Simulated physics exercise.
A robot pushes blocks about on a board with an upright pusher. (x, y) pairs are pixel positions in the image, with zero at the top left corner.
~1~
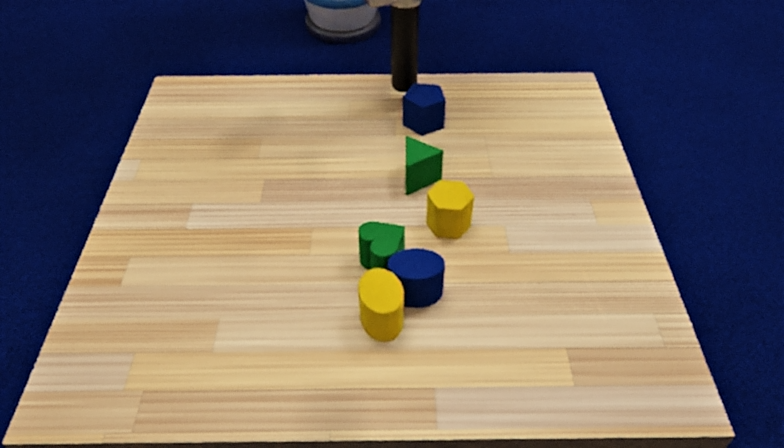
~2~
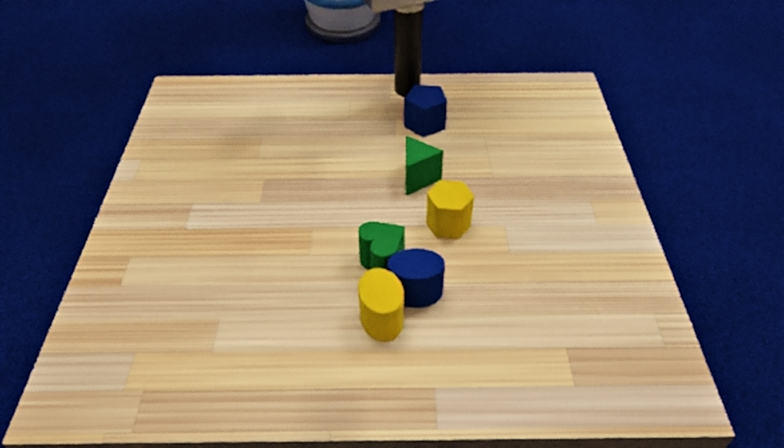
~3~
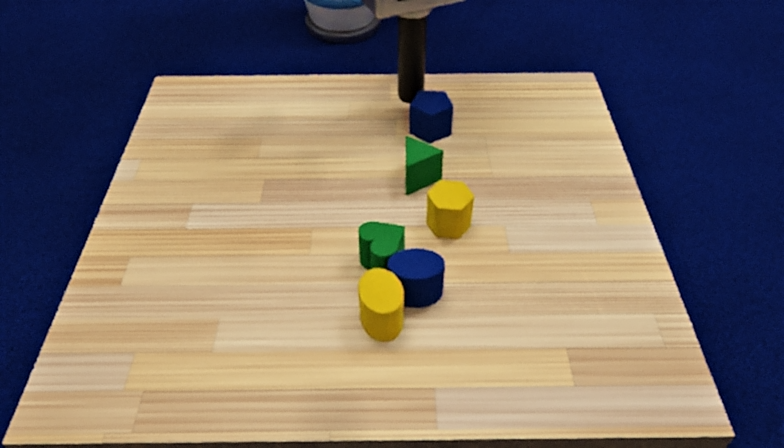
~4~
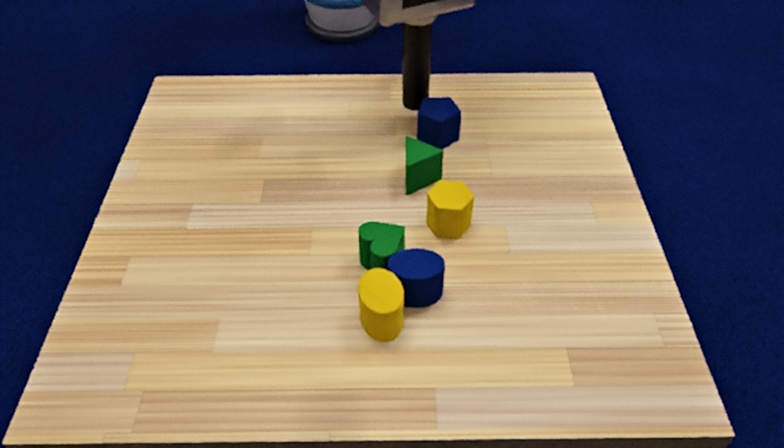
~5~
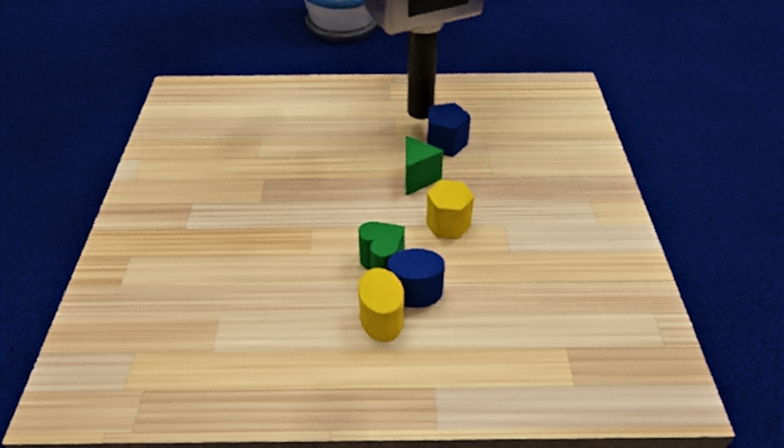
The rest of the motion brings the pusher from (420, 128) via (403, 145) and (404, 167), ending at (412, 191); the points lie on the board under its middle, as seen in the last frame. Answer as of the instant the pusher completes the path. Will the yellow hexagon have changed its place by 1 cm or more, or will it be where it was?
Shifted.
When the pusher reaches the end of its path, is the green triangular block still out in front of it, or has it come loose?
The pusher keeps it before itself.
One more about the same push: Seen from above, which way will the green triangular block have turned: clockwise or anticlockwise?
Answer: Anticlockwise.
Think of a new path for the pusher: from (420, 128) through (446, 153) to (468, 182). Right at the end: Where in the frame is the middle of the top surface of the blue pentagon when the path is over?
It sits at (499, 139).
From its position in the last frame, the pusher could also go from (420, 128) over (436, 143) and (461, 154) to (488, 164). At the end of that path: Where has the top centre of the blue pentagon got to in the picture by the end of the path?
My prediction: (527, 136).
On the path given first. One third of the way, pusher at (403, 131); nothing pushed yet.
Two thirds of the way, pusher at (404, 153); green triangular block at (427, 161).
At the end, pusher at (412, 175); green triangular block at (442, 182), turned 25° anticlockwise; blue pentagon still; yellow hexagon at (465, 206).
